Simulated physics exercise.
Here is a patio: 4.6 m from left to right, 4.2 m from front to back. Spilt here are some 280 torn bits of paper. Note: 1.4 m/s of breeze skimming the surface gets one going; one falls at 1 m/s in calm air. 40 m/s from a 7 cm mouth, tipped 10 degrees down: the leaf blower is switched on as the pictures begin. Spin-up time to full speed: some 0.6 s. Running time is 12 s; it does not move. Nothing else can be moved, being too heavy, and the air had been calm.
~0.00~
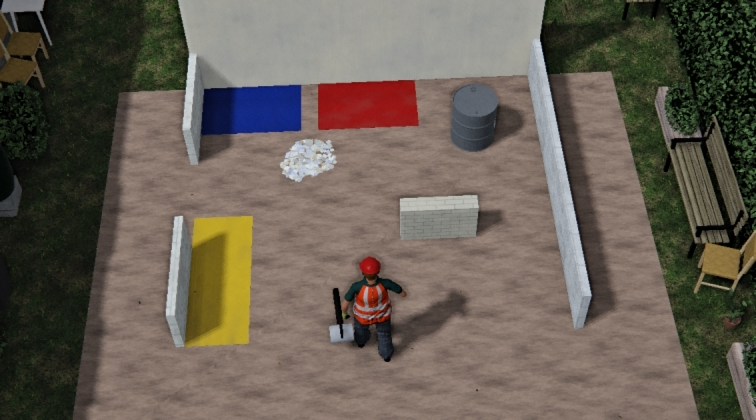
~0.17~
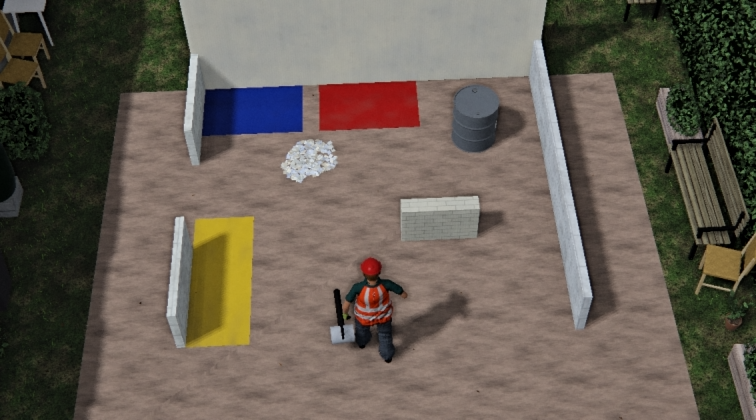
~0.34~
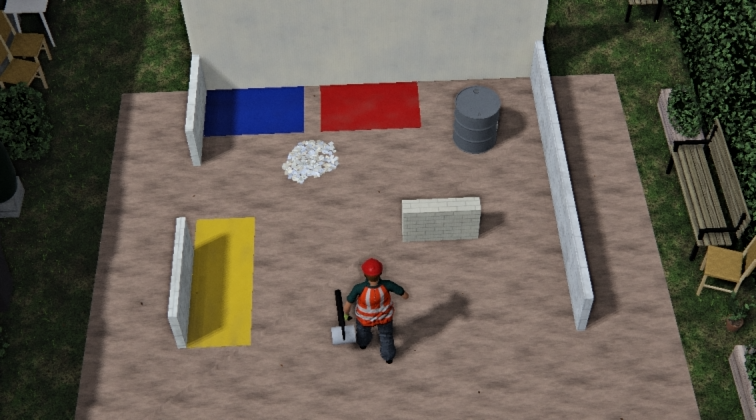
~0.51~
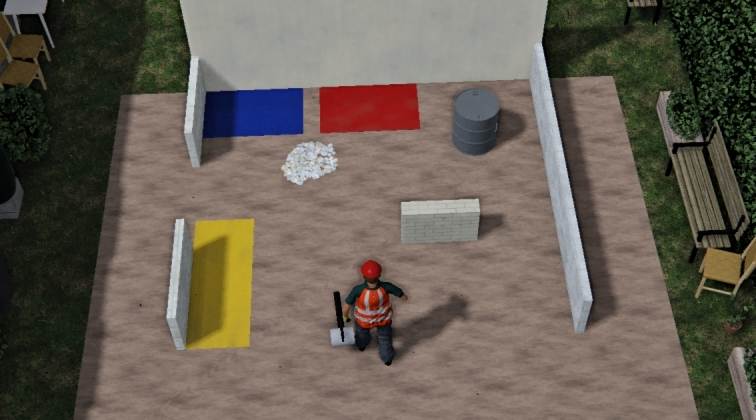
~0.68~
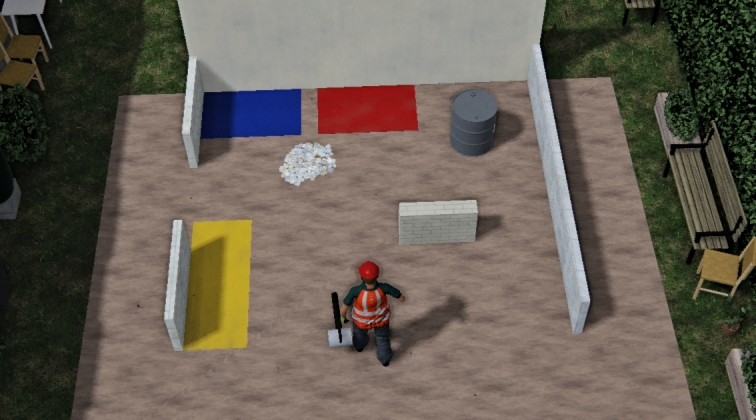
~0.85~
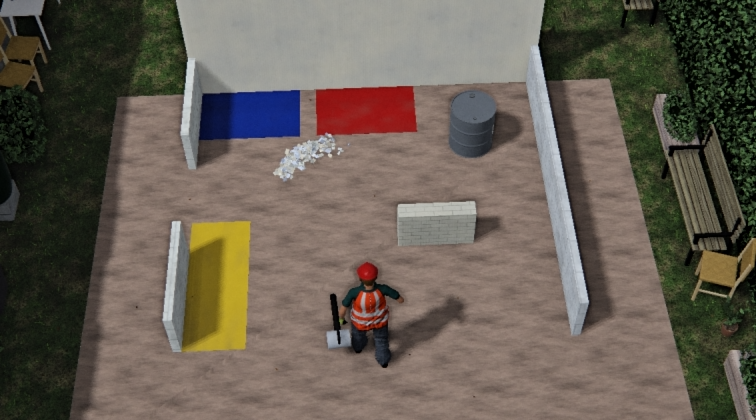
White scraps lie still on the patio, then spread out as the worker stands in place.
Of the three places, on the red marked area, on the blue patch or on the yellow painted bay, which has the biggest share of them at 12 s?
I would say the blue one has the biggest share.
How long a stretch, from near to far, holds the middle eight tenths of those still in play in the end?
That comes to close to 0.4 m, I reckon.
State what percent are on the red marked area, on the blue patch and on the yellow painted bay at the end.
I'd put it at around 0 % for red, 70 % for blue and 0 % for yellow.
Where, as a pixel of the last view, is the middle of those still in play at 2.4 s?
About (235, 92).
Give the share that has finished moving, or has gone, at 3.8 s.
My guess would be around 50 %.
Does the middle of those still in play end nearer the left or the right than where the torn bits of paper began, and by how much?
It drifted leftward some 1.4 m.
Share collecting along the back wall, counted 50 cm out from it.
Estimate: Around 90 percent.
After 2.4 s the count stands so, 67 % are on the blue patch, 12 % on the red marked area and 0 % on the yellow painted bay; the middle of those still in play is near (235, 92).
After 3.8 s the count stands so, 70 % are on the blue patch, 9 % on the red marked area and 0 % on the yellow painted bay; the middle of those still in play is near (214, 92).
After 6.6 s the count stands so, 70 % are on the blue patch, 1 % on the red marked area and 0 % on the yellow painted bay; the middle of those still in play is near (210, 91).
After 12.0 s, at the end, 70 % are on the blue patch, 0 % on the red marked area and 0 % on the yellow painted bay; the middle of those still in play is near (208, 92).
